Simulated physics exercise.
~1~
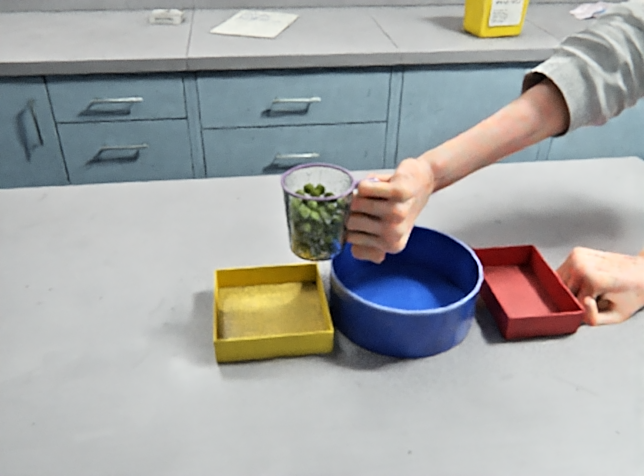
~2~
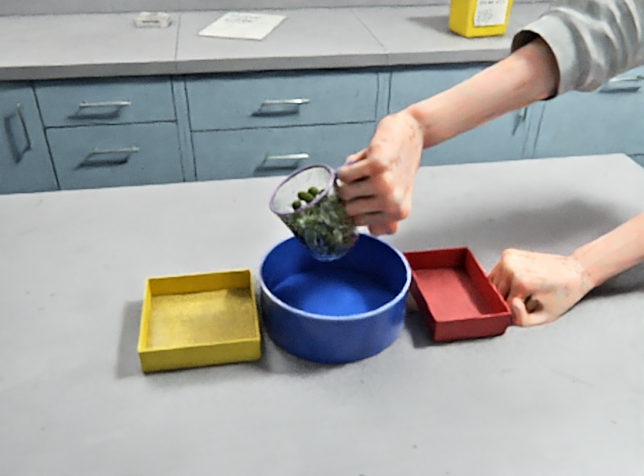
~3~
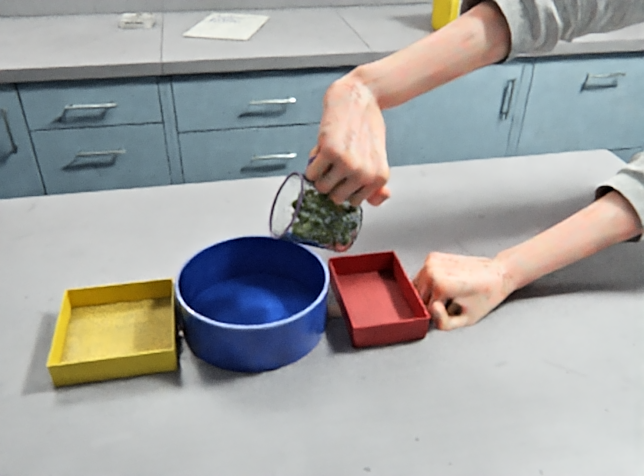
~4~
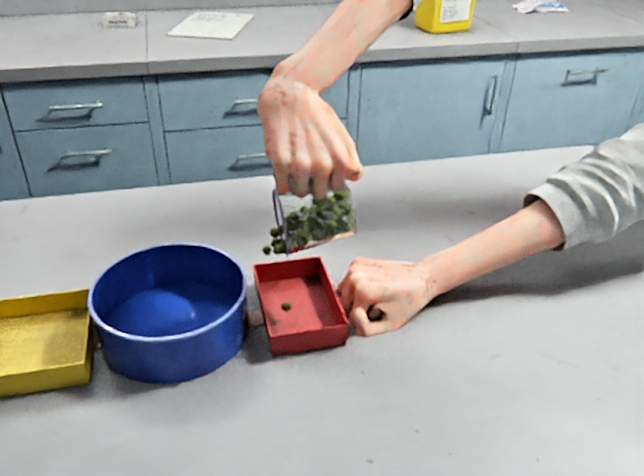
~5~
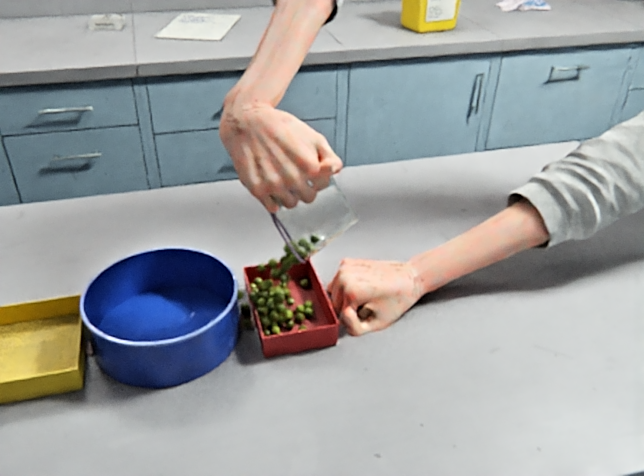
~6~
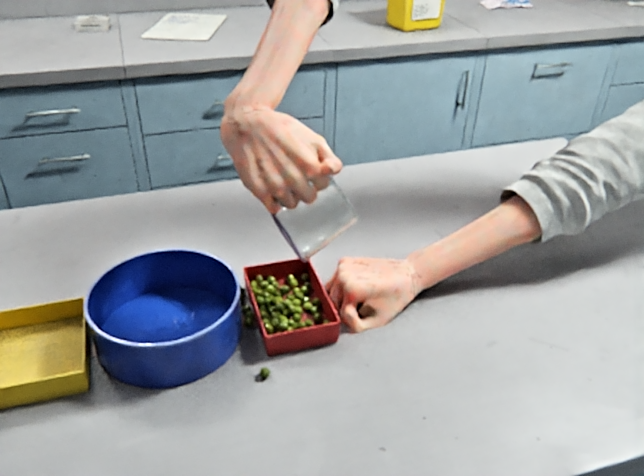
In a room with blue-grey drawers and cupboards, a pale grey table is seen from slightly above, the view drifting sideways. A yellow tin, a round blue pot and a red tin stand in a row from left to right, with one hand beside the red tin while another holds a clear cup of small green olives above. The three containers slide left together as the cup tips over. The olives begin dropping into the red tin, then pour out and fill it. Finally the cup hangs upturned and empty, the yellow tin and blue pot hold none, and a few olives lie on the table.
